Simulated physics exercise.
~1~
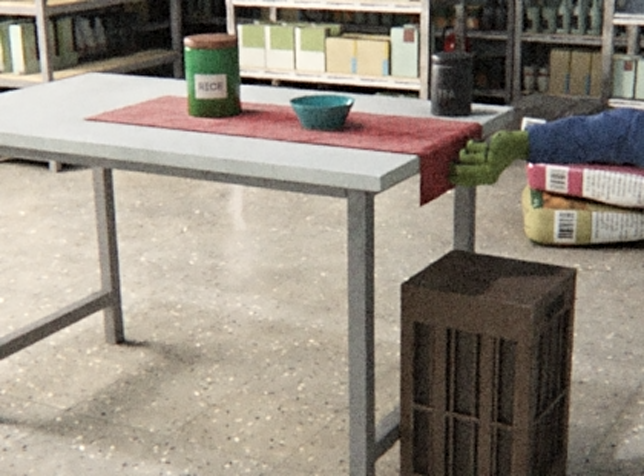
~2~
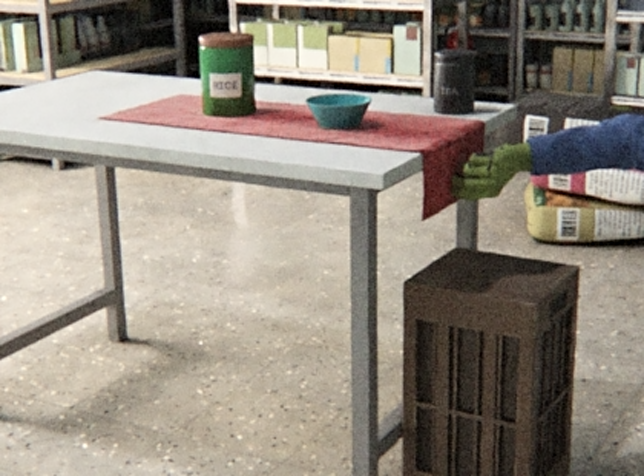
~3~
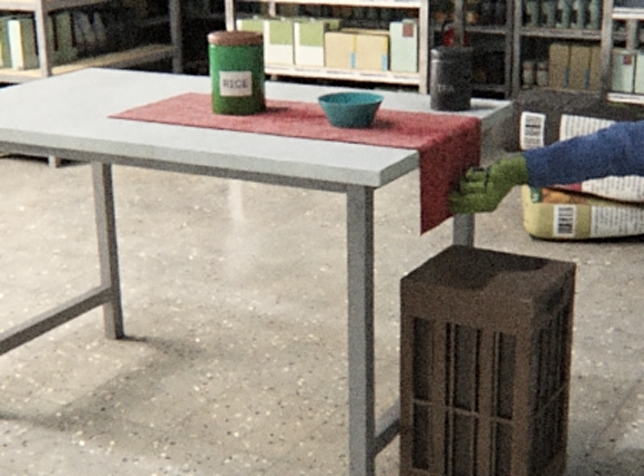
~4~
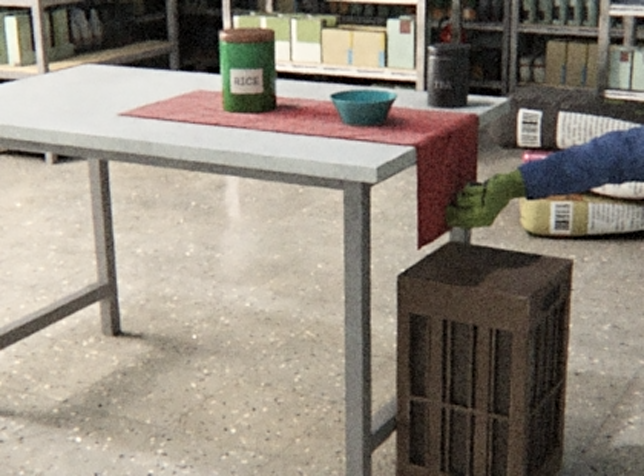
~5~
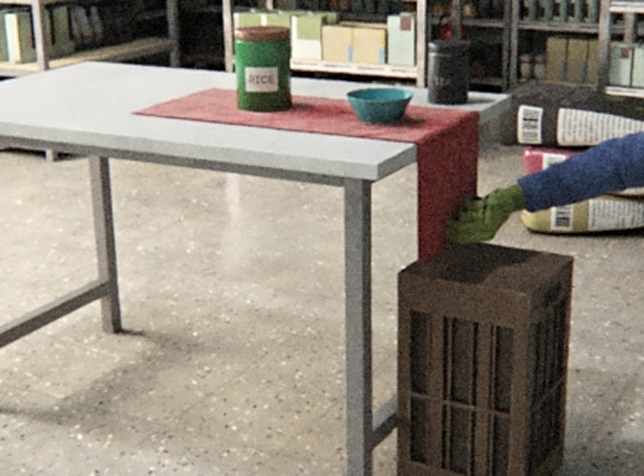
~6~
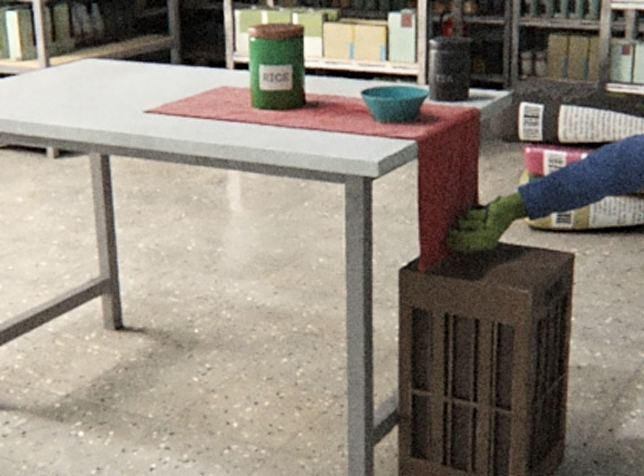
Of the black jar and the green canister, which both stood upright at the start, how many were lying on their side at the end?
None of them were lying on their side; the black jar and the green canister were both still upright on the table.
A red table runner slid slowly to the right as a green hand in a blue sleeve drew its end down, carrying a turquoise bowl and green canister along, until the hem reached the brown crate with both still on the table beside an unmoved black jar.
